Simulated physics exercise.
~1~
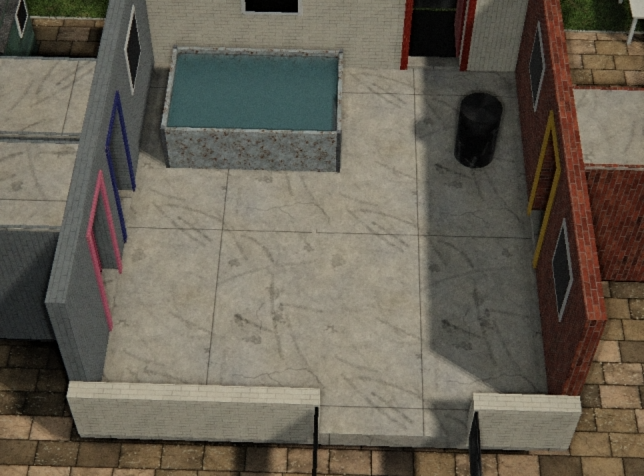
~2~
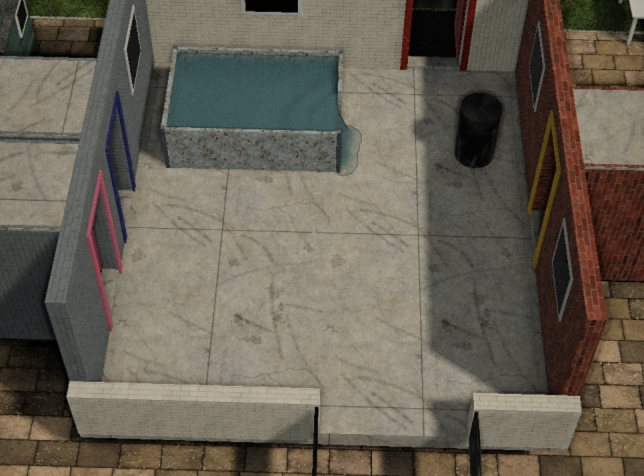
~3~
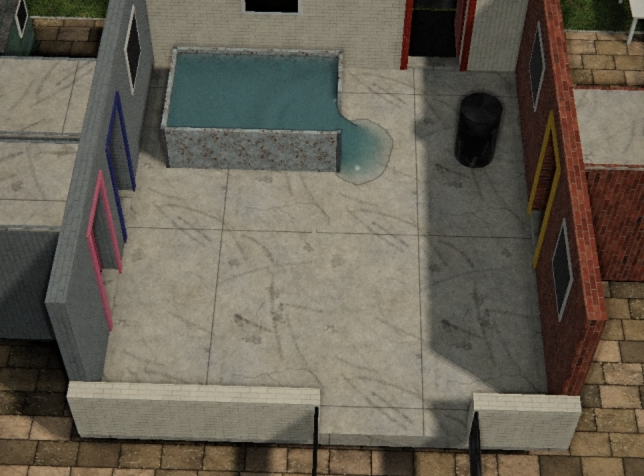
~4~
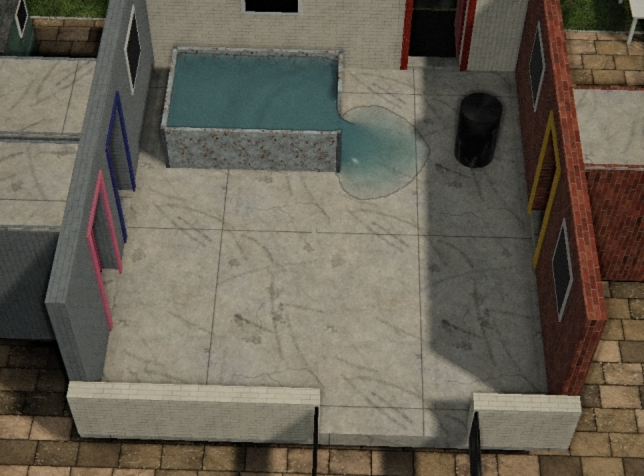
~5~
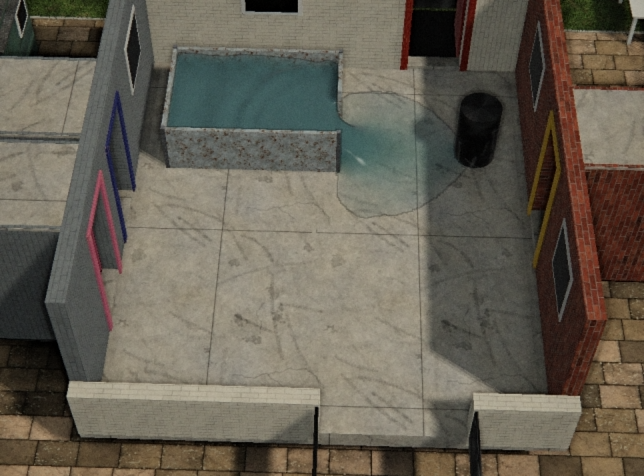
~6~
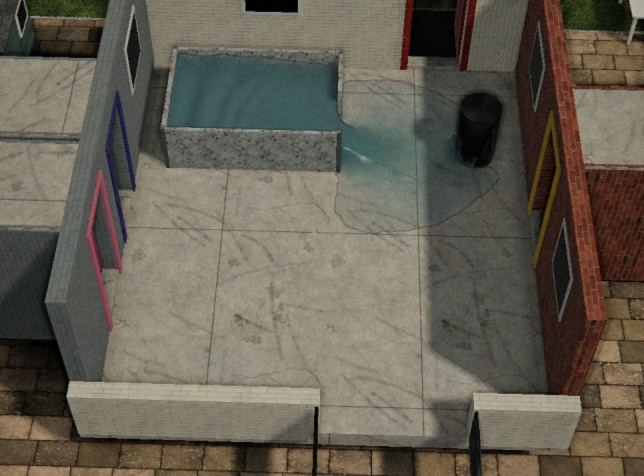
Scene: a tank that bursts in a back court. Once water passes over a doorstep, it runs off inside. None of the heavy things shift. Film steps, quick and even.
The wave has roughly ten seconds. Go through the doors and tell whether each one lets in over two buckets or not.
As I see it, the blue door is going to let through no more than allowed; the pink door is going to let through no more than allowed; the red door is going to let through more than allowed; the yellow door is going to let through more than allowed.
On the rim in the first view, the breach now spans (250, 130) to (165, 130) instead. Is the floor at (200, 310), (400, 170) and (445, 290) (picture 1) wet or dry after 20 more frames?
Going in your order, I'd say drenched, then still bare, then still bare.
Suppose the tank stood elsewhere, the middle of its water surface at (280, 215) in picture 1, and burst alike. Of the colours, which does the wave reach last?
That would be the one in blue.
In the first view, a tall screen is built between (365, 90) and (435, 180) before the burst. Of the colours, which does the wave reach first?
Answer: The yellow one.
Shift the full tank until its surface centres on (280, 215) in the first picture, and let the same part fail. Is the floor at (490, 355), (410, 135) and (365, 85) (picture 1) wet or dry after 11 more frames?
Points in order: Inundated; not reached; not reached.
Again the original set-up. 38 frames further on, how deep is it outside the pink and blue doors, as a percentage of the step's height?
In turn 0 and 0 per cent.
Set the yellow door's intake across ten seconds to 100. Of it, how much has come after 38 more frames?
It would be roughly 95 percent of the ten-second total.
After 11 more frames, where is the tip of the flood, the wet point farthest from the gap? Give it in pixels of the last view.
The farthest wet point should be near (545, 412).
A moment on, water covers 30 % of the floor; the blue door not reached, the pink door not reached, the red door wet at the sill, nothing in, the yellow door wet at the sill, nothing in.
Next, water covers 35 % of the floor; the blue door not reached, the pink door not reached, the red door wet at the sill, nothing in, the yellow door over two buckets in.
Then, water covers 45 % of the floor; the blue door not reached, the pink door not reached, the red door under two buckets in, the yellow door far over two buckets in.
Later, water covers 70 % of the floor; the blue door not reached, the pink door not reached, the red door over two buckets in, the yellow door far over two buckets in.
In the end, water covers 90 % of the floor; the blue door under two buckets in, the pink door wet at the sill, nothing in, the red door over two buckets in, the yellow door far over two buckets in.
